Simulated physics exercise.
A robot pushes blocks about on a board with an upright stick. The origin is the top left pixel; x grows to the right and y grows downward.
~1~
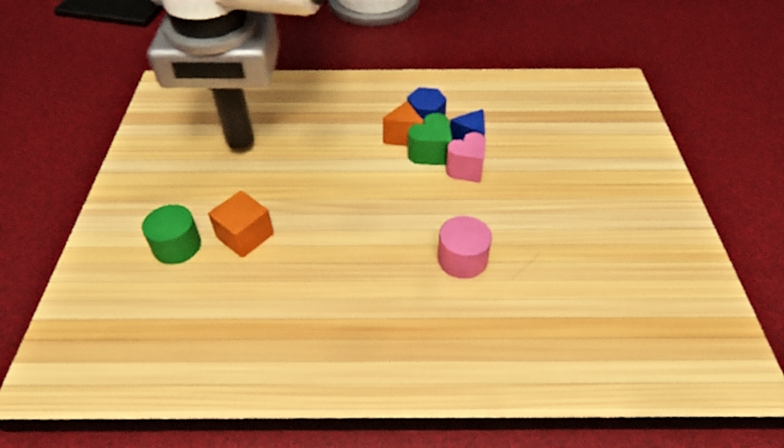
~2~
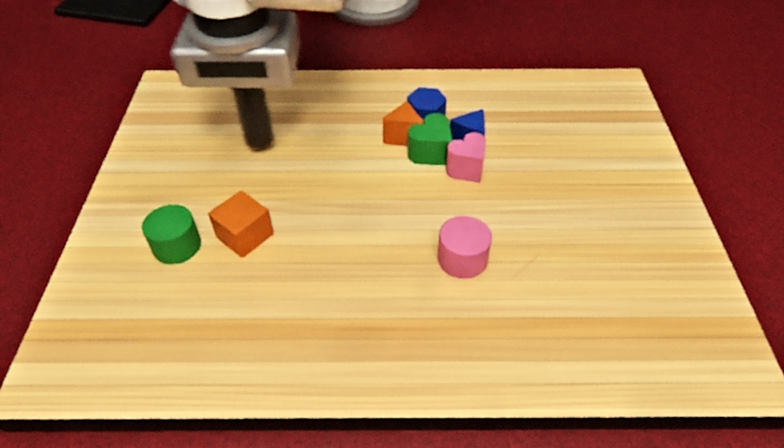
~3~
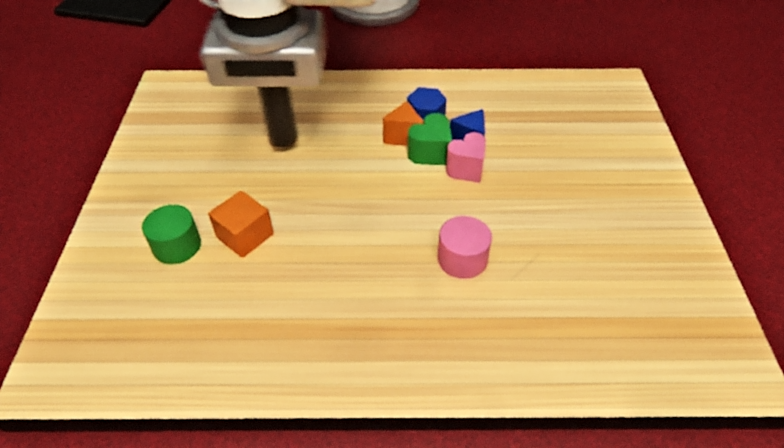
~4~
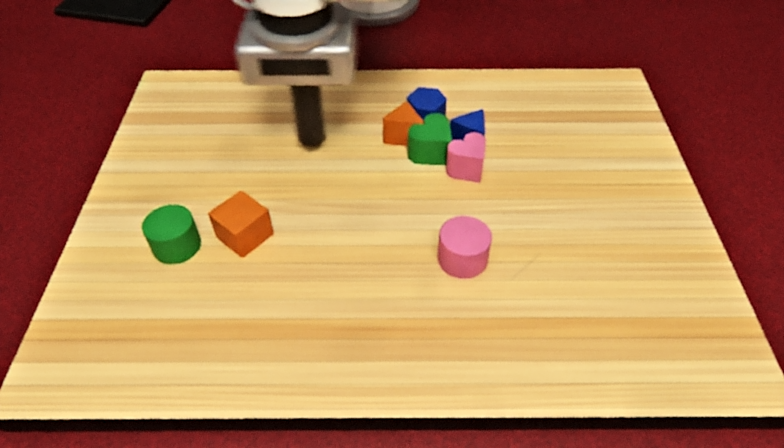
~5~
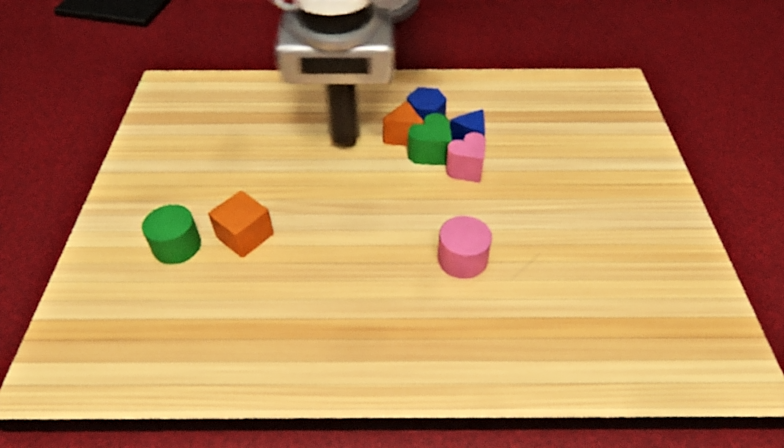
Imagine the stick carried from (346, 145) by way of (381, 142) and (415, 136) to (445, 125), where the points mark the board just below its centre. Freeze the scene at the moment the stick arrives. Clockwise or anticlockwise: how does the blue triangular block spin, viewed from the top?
Prediction: Counterclockwise.
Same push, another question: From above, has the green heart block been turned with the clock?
In short: Yes.
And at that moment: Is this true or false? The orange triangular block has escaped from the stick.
False.
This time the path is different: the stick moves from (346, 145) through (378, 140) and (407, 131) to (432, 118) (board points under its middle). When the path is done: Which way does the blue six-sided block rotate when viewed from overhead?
It ends up turned anticlockwise.
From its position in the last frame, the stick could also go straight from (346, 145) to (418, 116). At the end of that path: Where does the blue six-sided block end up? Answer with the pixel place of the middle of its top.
Its top centre lands on (452, 95).
The first path, step by step. One third of the way, stick (381, 133); orange triangular block (416, 111); blue six-sided block (434, 95); green heart block (440, 127), turned 20° clockwise; blue triangular block (483, 121).
Two thirds of the way, stick (415, 126); orange triangular block (443, 107), turned 40° anticlockwise; blue six-sided block (445, 88), turned 40° anticlockwise; green heart block (442, 128), turned 30° clockwise; blue triangular block (486, 121), turned 15° anticlockwise.
At the end, stick (446, 116); orange triangular block (474, 103), turned 45° anticlockwise; blue six-sided block (453, 82), turned 60° anticlockwise; green heart block (444, 129), turned 35° clockwise; blue triangular block (488, 121), turned 20° anticlockwise.
